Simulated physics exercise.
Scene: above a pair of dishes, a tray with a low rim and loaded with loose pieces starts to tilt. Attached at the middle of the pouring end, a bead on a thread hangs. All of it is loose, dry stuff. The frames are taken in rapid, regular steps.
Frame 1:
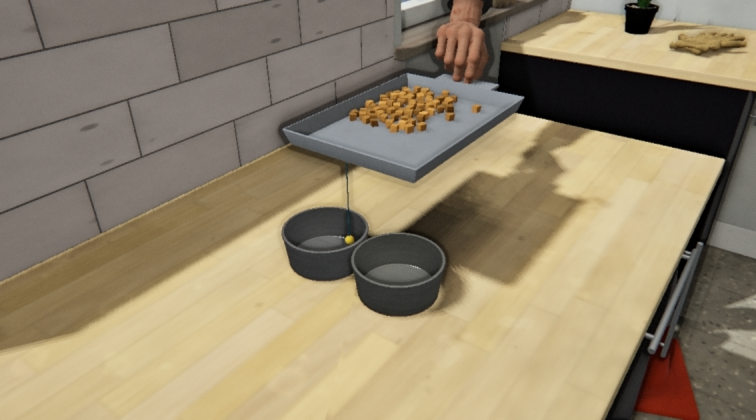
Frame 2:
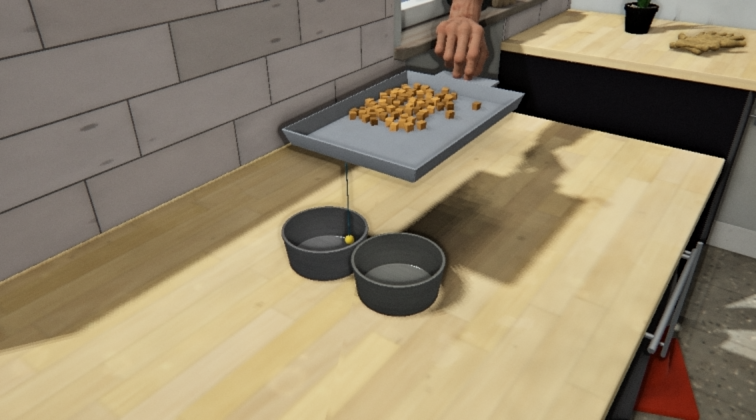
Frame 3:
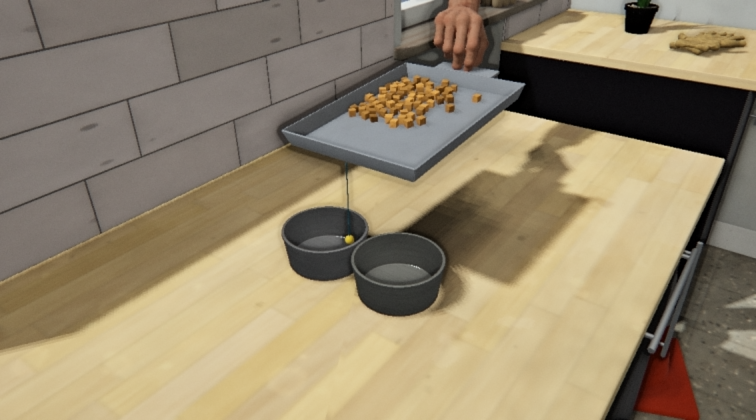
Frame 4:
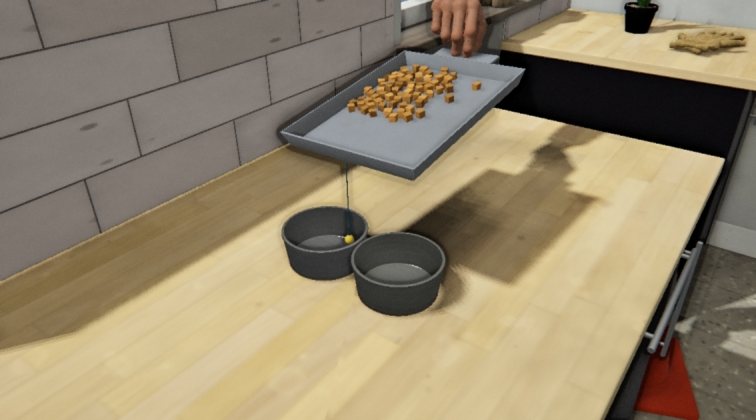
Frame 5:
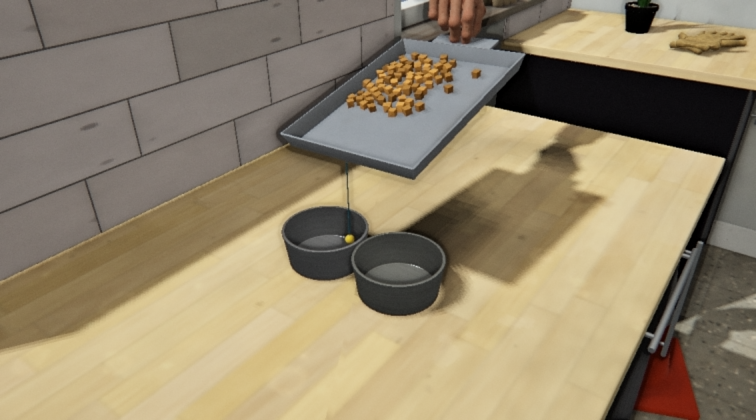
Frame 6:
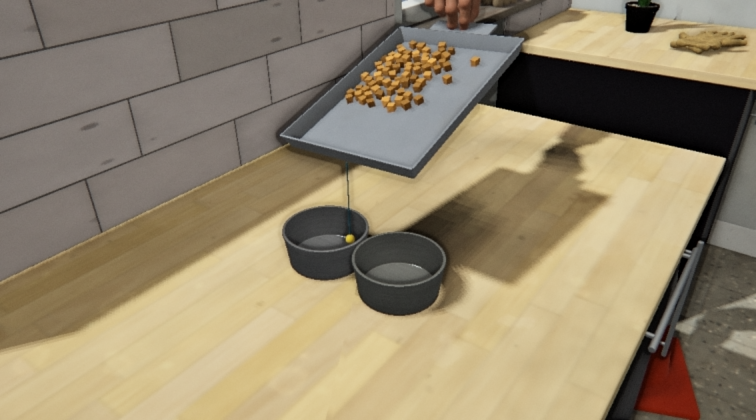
A grey low-rimmed tray of small orange-brown cubes is held by a hand at its far end above a pale wooden counter beside a grey tiled wall, seen from above by a still camera. Below sit two dark grey round dishes, with a yellow bead hanging on a thread from the tray's near end. The hand gradually raises the far end, tilting the tray towards its near left corner.
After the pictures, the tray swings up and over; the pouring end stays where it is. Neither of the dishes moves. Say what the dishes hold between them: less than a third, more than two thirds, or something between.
The dishes collect not even a third of the load.
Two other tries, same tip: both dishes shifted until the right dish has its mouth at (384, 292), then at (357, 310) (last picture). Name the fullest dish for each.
Place one: The leftmost one; place two: The leftmost one.
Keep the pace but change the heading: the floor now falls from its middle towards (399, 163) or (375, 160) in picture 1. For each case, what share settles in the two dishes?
First heading 50 %, second heading 10 %.
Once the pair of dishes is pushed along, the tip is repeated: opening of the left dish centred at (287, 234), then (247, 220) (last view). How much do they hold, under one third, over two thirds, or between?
Trial 1 - above two thirds. Trial 2 - over two thirds.
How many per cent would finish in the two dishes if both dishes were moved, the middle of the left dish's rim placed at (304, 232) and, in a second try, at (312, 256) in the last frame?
It works out to 60 percent and then 70 percent.
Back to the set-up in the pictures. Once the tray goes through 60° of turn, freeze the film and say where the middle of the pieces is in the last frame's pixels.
Somewhere about pixel (312, 142).
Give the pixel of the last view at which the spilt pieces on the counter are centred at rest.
Estimate: About (269, 296).
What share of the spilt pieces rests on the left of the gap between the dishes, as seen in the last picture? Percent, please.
100 in a hundred, roughly.
Just after the last frame, tray tipped steeply; the larger part on the tray; roughly a quarter in the air.
A moment on, tray tipped right over; roughly two thirds on the tray; roughly a third outside both; just a few in the air.
Further on, tray tipped past a quarter turn; just a few in the right dish; about a tenth in the left dish; the larger part outside both.
When it is over, tray tipped past a quarter turn; just a few in the right dish; about a tenth in the left dish; the larger part outside both.
